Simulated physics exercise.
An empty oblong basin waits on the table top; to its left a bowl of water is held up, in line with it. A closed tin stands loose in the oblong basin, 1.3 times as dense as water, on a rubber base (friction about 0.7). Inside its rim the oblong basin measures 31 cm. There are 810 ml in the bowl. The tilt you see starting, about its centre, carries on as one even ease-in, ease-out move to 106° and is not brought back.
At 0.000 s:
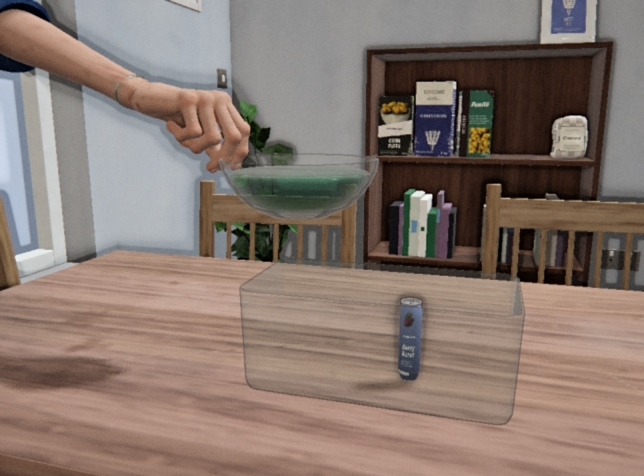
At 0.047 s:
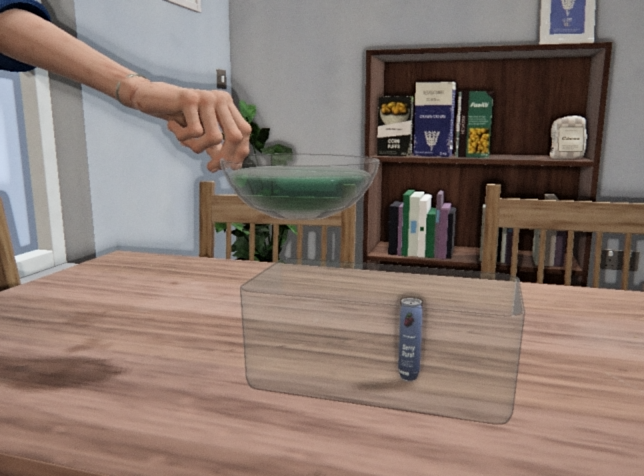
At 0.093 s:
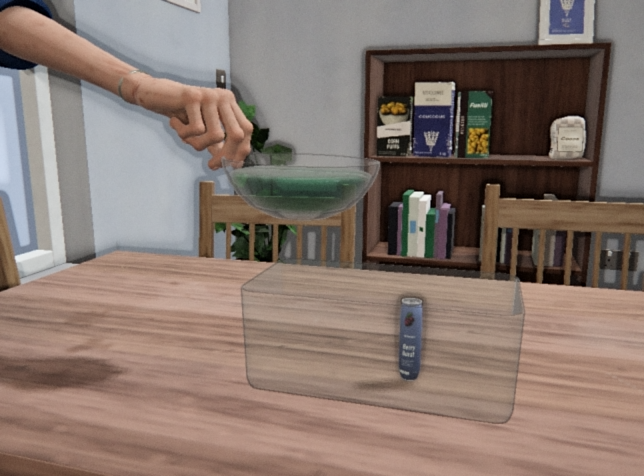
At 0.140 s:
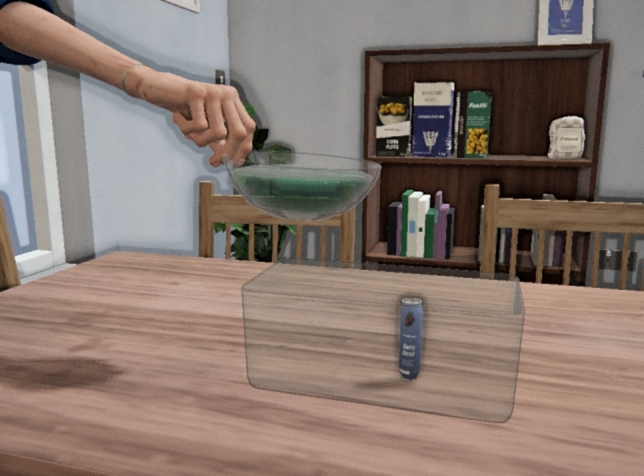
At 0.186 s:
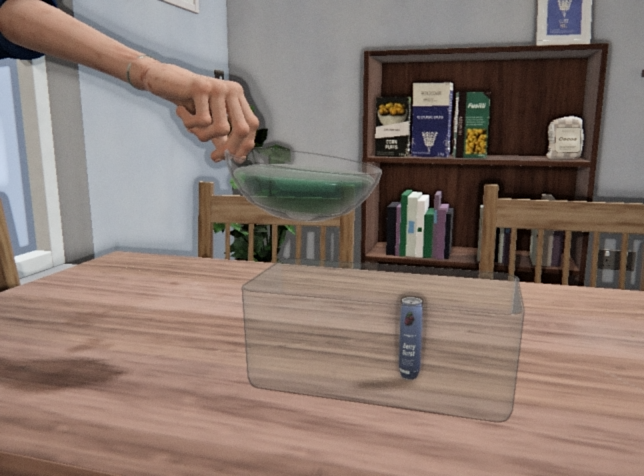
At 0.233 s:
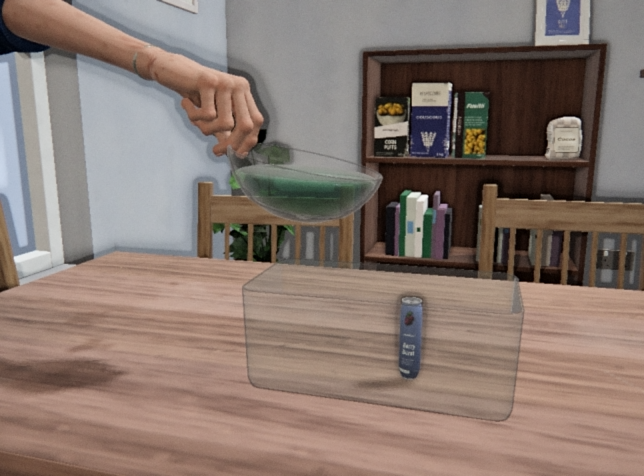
At first, a hand holds a clear bowl of green-tinted liquid nearly level above the left side of a transparent oblong basin, where a closed blue tin stands on the wooden table. Then the hand gradually tilts the bowl slightly to the right, while the basin and tin stay still.
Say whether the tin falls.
It keeps standing.
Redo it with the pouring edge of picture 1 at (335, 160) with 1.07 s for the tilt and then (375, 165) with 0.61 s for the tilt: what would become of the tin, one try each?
First it keeps standing; then it goes over.
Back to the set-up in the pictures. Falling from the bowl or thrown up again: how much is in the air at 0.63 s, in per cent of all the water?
About 34 per cent.
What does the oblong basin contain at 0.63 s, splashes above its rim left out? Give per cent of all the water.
Near 40 in a hundred.
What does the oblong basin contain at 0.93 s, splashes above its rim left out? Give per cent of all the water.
Some 100 per cent.
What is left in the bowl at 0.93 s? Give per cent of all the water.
About 0 per cent.
After 0.63 s the tilt is 68° and 26 per cent is still to pour; the tin stands where it began.
After 0.93 s the tilt is 101° and 0 per cent is still to pour; the tin stands where it began.
After 1.24 s the tilt is 106° and 0 per cent is still to pour; the tin stands where it began.
After 1.57 s the tilt is 106° and 0 per cent is still to pour; the tin stands where it began.
In the end the tin stands where it began.
